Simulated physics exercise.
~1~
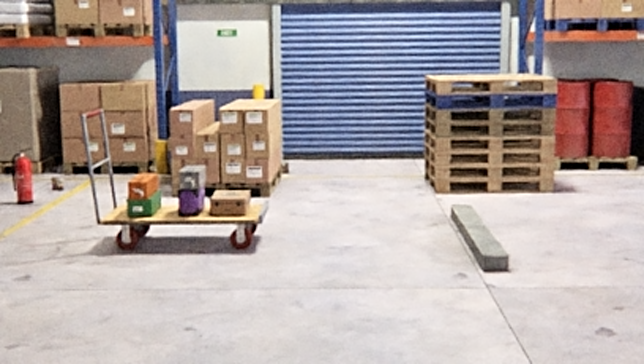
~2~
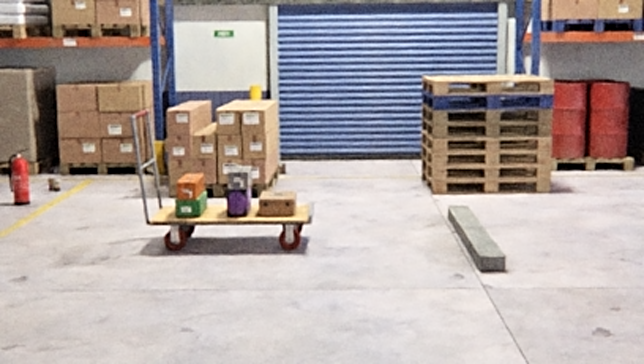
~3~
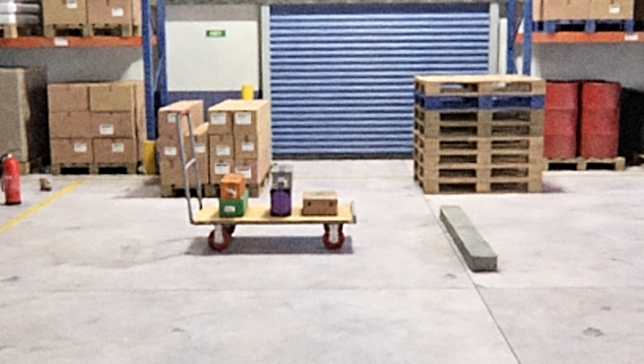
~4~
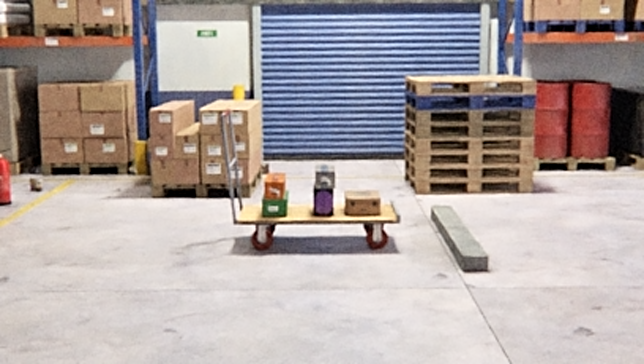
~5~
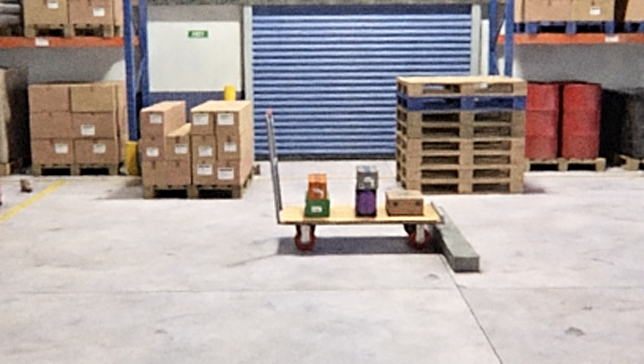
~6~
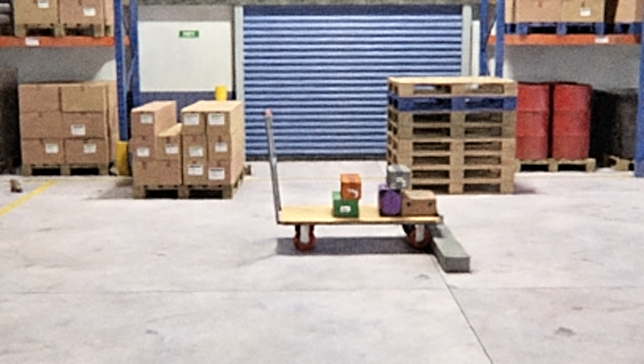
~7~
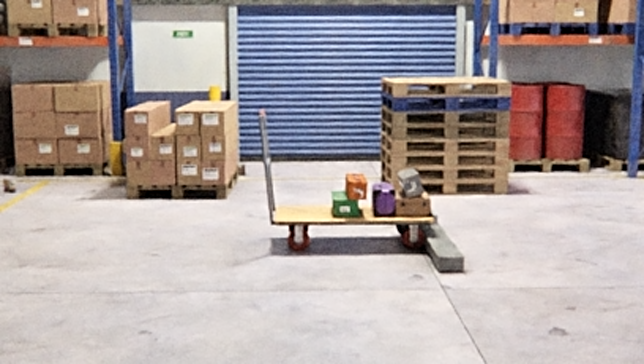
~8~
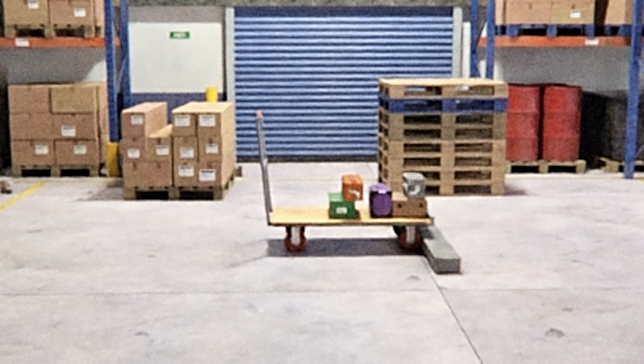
A trolley rolls right, stops at a kerb, and its grey parcel topples forward but stays aboard.
